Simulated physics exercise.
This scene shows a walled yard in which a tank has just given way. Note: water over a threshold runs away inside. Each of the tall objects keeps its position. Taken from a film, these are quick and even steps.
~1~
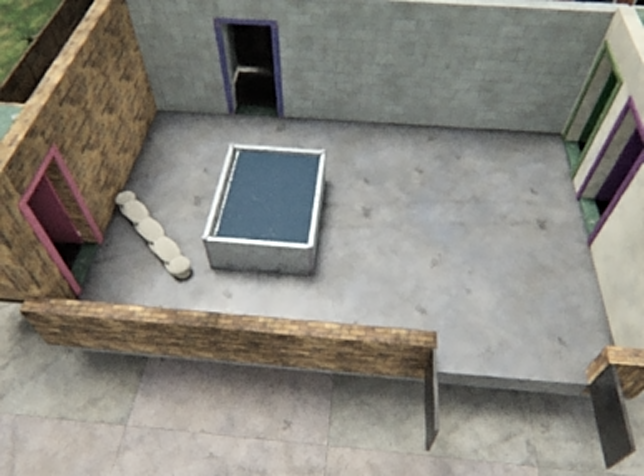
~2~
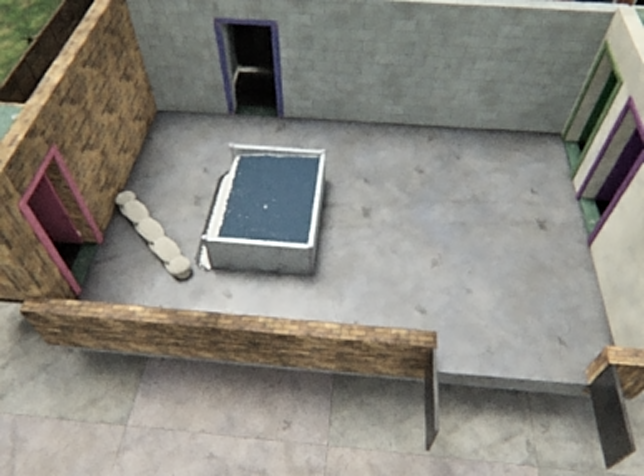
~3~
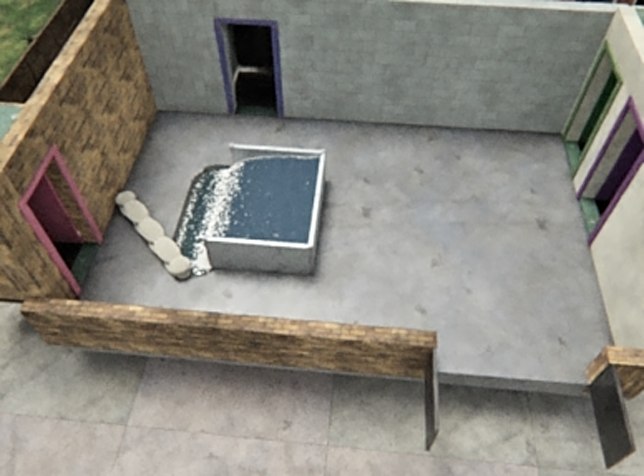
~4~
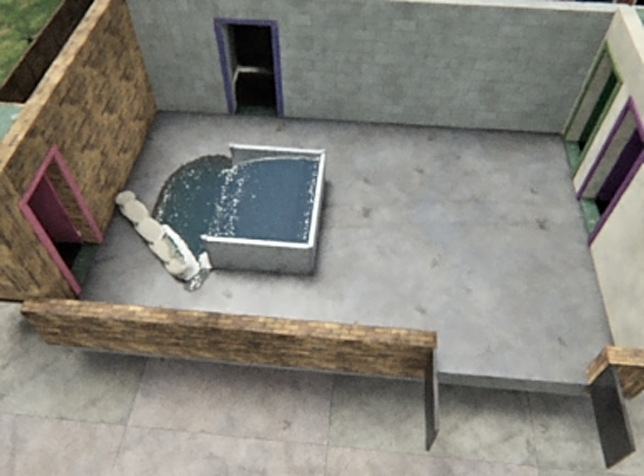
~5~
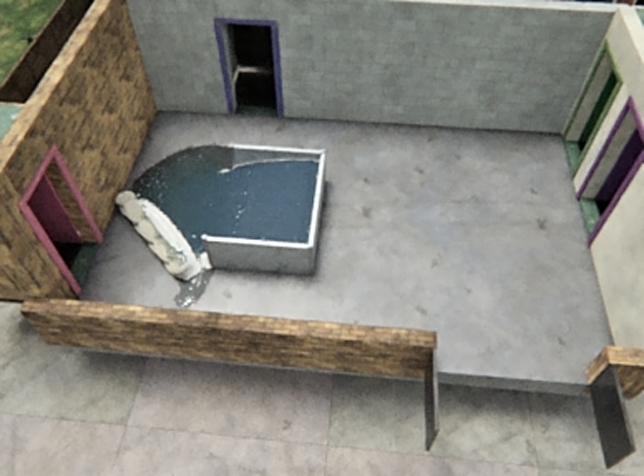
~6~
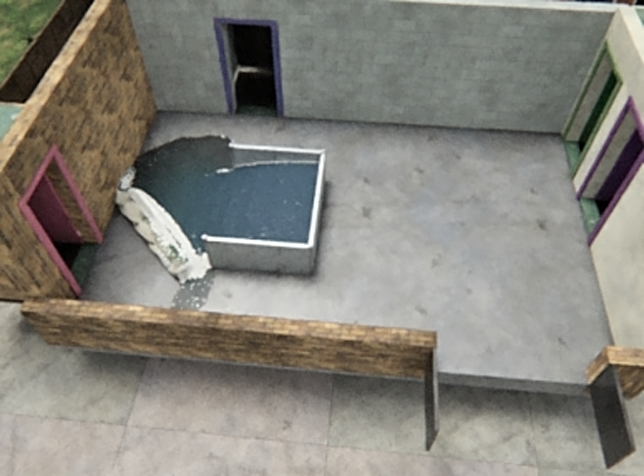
Water pouring from the left side of an open tank in a walled yard, spreading across the floor and washing over pale round blocks.
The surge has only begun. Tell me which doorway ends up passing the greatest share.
That would be the blue doorway.
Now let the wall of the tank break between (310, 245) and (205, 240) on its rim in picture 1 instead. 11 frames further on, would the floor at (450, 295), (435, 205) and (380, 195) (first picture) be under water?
Going through them in turn, I'd say sodden, spared and spared.
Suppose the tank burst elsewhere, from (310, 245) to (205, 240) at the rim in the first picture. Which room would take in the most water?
The pink one.
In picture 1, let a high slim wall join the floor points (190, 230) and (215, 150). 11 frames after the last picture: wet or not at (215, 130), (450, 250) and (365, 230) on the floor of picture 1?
One by one: Submerged, unwetted, unwetted.
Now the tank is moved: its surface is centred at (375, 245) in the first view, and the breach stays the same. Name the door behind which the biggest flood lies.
That would be the one in pink.
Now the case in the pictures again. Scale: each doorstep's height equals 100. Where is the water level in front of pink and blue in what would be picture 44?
I'd say around 80 and 200 in a hundred.
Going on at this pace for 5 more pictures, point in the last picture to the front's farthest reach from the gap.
Farthest reach: (156, 115).
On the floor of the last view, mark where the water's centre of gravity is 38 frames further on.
Centre of mass: Roughly (289, 195).
A moment on, water covers 20 % of the floor; blue door not reached, pink door wet at the sill, nothing in, green door not reached, purple door not reached.
Next, water covers 25 % of the floor; blue door wet at the sill, nothing in, pink door a trickle in, green door not reached, purple door not reached.
Then, water covers 50 % of the floor; blue door some in, pink door a trickle in, green door not reached, purple door not reached.
Later, water covers 80 % of the floor; blue door a lot in, pink door a trickle in, green door a trickle in, purple door wet at the sill, nothing in.
In the end, water covers 95 % of the floor; blue door a lot in, pink door a trickle in, green door some in, purple door wet at the sill, nothing in; the blue door has let in the most.
